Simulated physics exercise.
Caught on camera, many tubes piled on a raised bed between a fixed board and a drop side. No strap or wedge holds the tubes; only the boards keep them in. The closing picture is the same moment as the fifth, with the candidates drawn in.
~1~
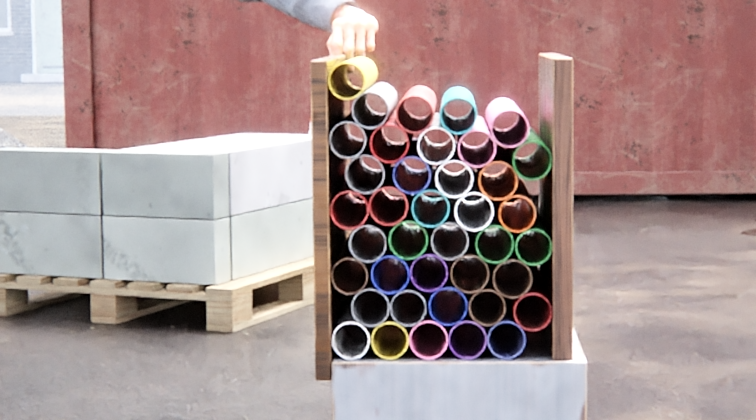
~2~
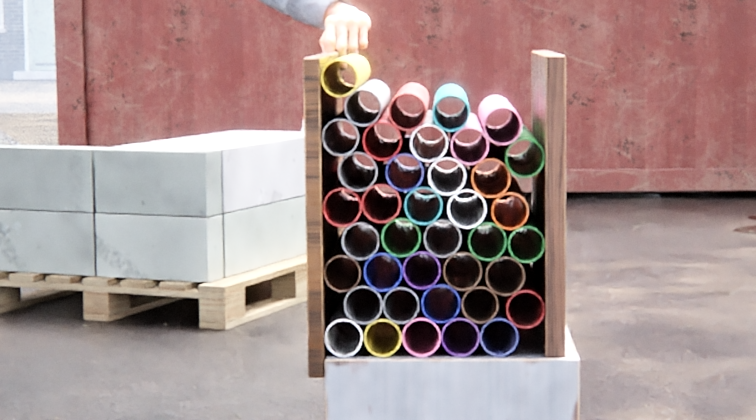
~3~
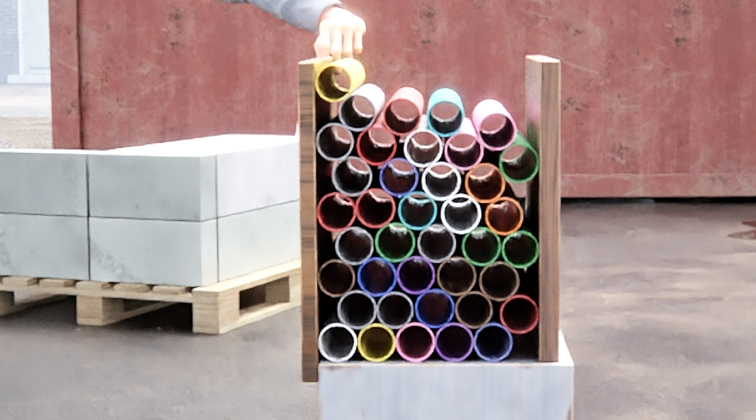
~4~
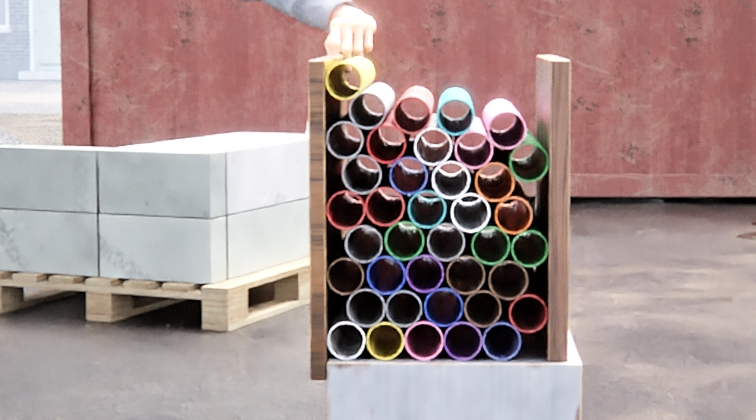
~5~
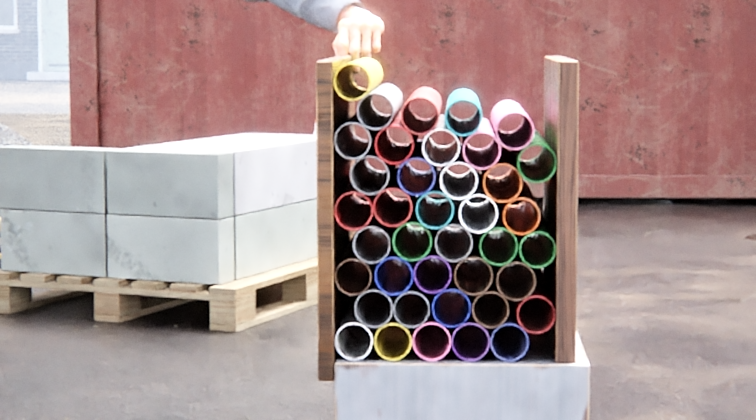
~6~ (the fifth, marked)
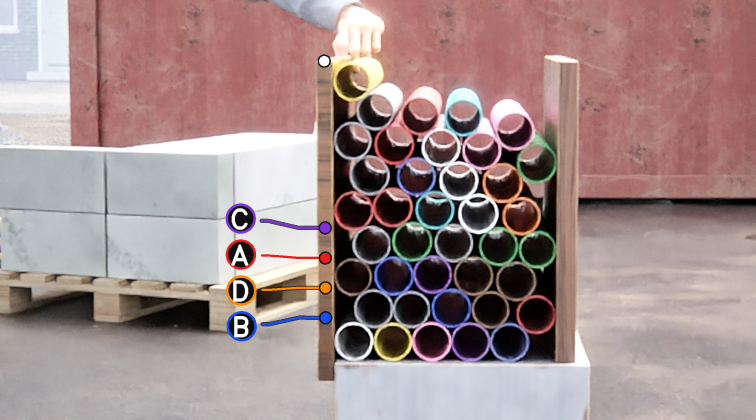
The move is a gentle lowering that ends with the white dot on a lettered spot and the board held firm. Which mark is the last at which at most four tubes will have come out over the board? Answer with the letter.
At most to C.
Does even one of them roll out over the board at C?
Yes, at C.
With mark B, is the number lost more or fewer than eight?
More than eight.
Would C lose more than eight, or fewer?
At C, fewer than eight.
On the marked copy, A at (325, 258); B at (326, 318); C at (325, 228); D at (326, 288); the white dot at (324, 61).
Taking C. A third of the way, top of the board (333, 133).
Two thirds of the way, top of the board (334, 215).
When it is over, top of the board (334, 227), three out over the board.
As for the rest, A more than four out over the board; B more than four out over the board; D more than four out over the board.
